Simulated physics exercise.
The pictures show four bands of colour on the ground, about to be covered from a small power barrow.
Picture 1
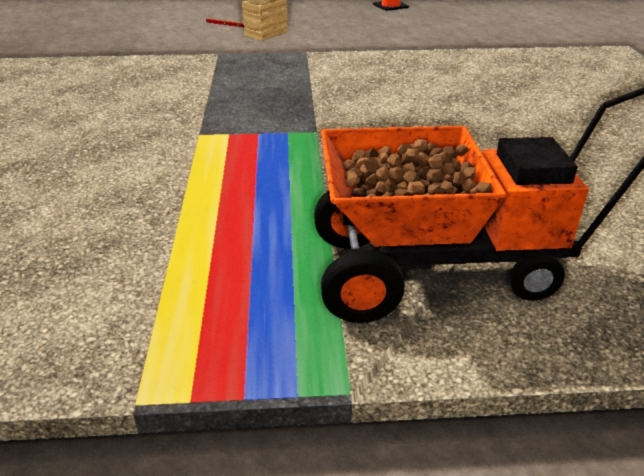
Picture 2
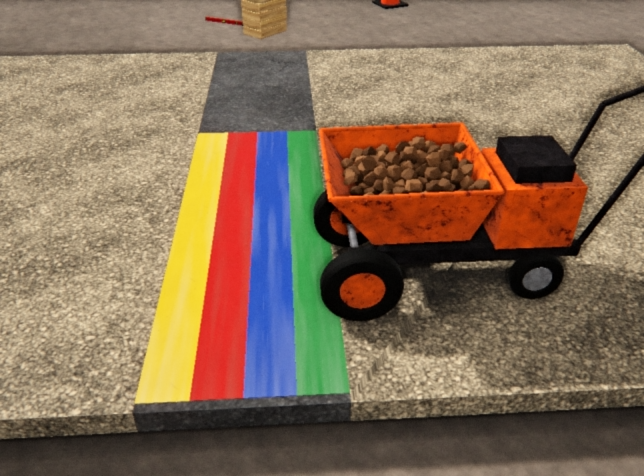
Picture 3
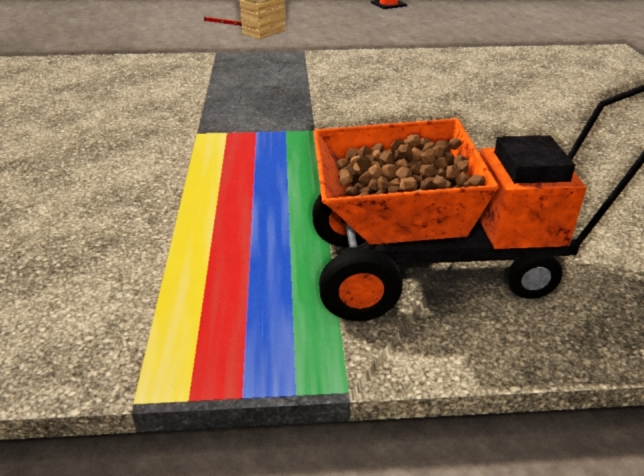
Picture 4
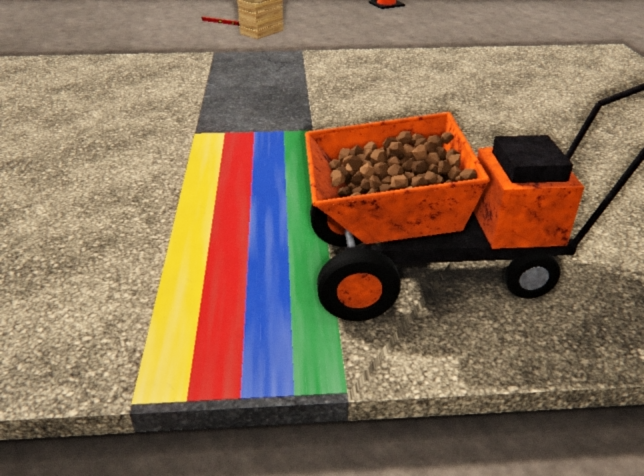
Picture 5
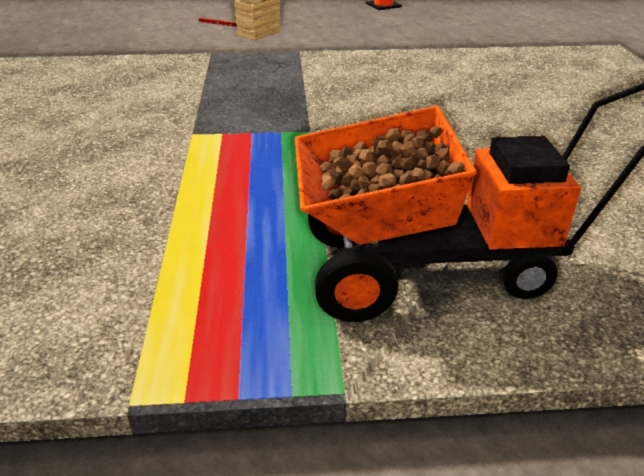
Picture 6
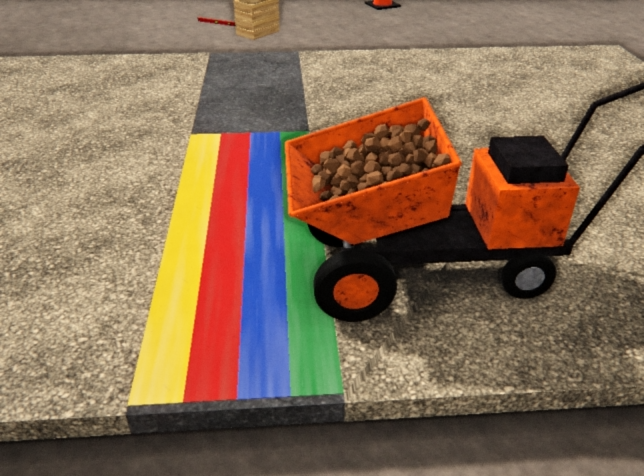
The orange skip of a small black-wheeled power barrow, heaped with brown clods, starts level and tilts gradually to the left, its rear edge lifting away from the orange engine box. The barrow stands at the right on speckled pale paving, seen from slightly above, beside yellow, red, blue and green stripes. The wheels stay almost in place, and the view barely shifts.
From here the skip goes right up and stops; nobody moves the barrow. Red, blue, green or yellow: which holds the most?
The red strip carries the most.
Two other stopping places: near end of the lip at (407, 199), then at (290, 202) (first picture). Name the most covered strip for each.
At the first place the blue one, at the second the strip in yellow.
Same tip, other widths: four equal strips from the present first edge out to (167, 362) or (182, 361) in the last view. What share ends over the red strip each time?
Roughly 30 per cent, and 20 per cent.
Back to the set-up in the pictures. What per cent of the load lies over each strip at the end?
About: Green strip 0, blue strip 5, red strip 45, yellow strip 25 per cent.
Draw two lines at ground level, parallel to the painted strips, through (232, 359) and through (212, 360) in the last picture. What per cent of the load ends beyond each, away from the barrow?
First some 70, then 50 per cent.
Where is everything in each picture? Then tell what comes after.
The first picture shows lip of the skip (334, 201), level; top of the load (424, 172), clay clods; green strip (321, 351); blue strip (271, 353); red strip (222, 355); yellow strip (172, 357).
The second picture shows lip of the skip (331, 200), level; top of the load (422, 169).
The third picture shows lip of the skip (325, 202), tipped barely; top of the load (417, 167).
The fourth picture shows lip of the skip (316, 204), tipped a little; top of the load (409, 164).
The fifth picture shows lip of the skip (304, 209), tipped a little; top of the load (422, 155).
The sixth picture shows lip of the skip (292, 215), tipped clearly; top of the load (410, 149); green strip (313, 350); blue strip (264, 352); red strip (214, 355); yellow strip (164, 357).
Just after the last frame, skip tipped steeply; every one in the skip.
A moment on, skip tipped right over; the larger part in the skip; roughly a quarter over the red strip; just a few over the yellow strip.
Further on, skip tipped right over; roughly a quarter in the skip; about a tenth over the blue strip; roughly a third over the red strip; roughly a quarter over the yellow strip; about a tenth off the paint.
When it is over, skip tipped right over; roughly a quarter in the skip; not one over the green strip; about a tenth over the blue strip; roughly half over the red strip; roughly a quarter over the yellow strip; about a tenth off the paint.
